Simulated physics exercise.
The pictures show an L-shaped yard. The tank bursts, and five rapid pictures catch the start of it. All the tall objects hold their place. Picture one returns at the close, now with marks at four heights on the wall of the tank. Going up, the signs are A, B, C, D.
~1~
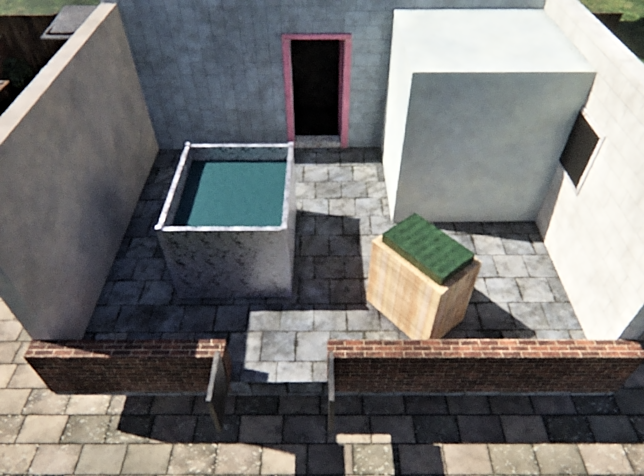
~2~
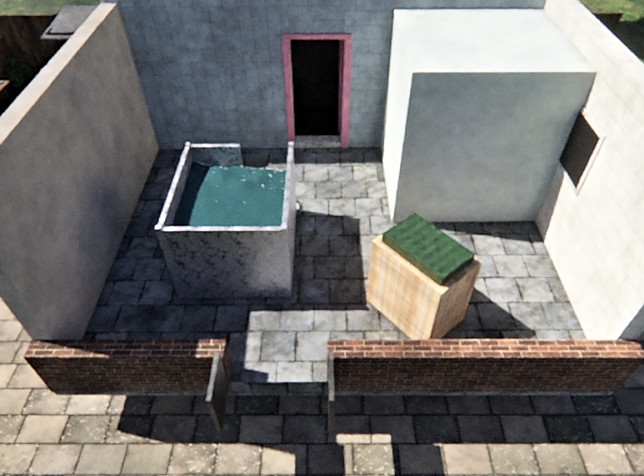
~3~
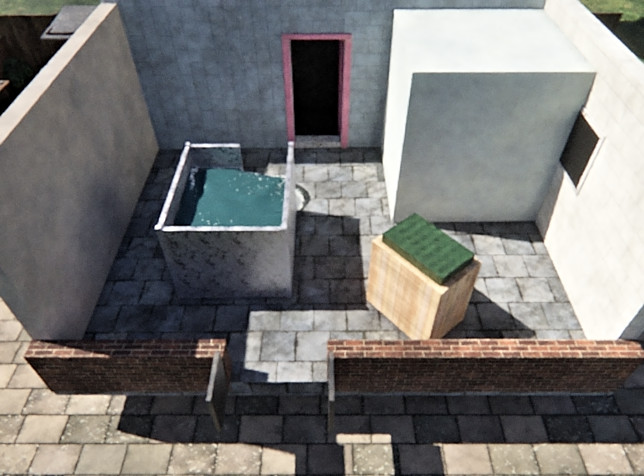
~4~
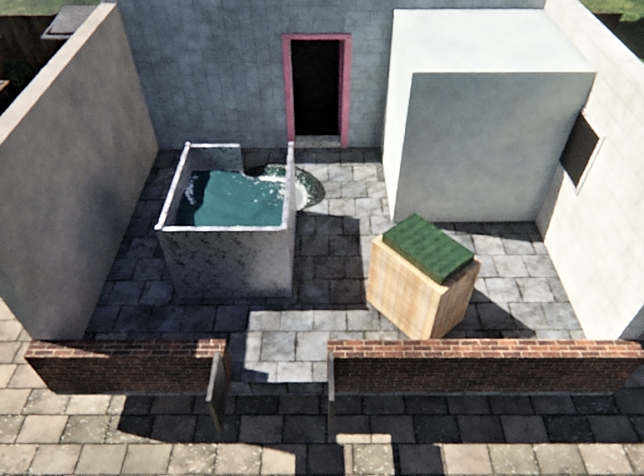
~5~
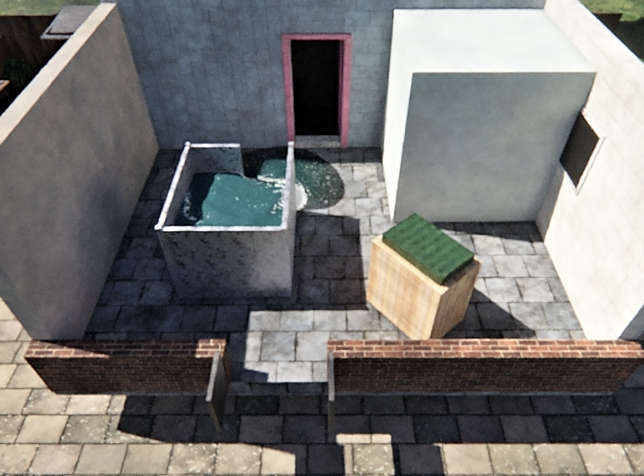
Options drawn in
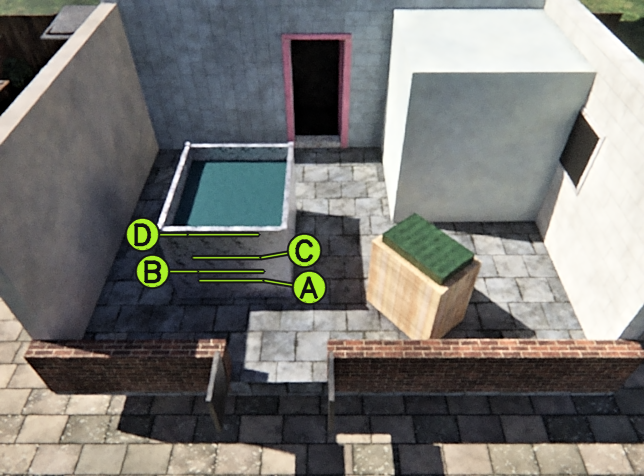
Walled paved yard with a square tank of blue-green water sinking and churning as a puddle spreads behind it near a pink-framed doorway.
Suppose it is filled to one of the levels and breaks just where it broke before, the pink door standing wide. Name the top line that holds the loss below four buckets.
Use line A.
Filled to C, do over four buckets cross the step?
Yes.
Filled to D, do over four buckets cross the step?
Yes, that goes wrong.
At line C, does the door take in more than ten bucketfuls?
Yes, it does.
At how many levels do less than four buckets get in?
One of them.
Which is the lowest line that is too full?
That is line B.
In lime, A at (232, 280); B at (230, 271); C at (227, 257); D at (222, 234); from the bottom up A, B, C, D.
With A, a splash gets over, under a bucket.
With B, about 7 bucketfuls get in.
With C, dozens of bucketfuls pour in.
With D, dozens of bucketfuls pour in.
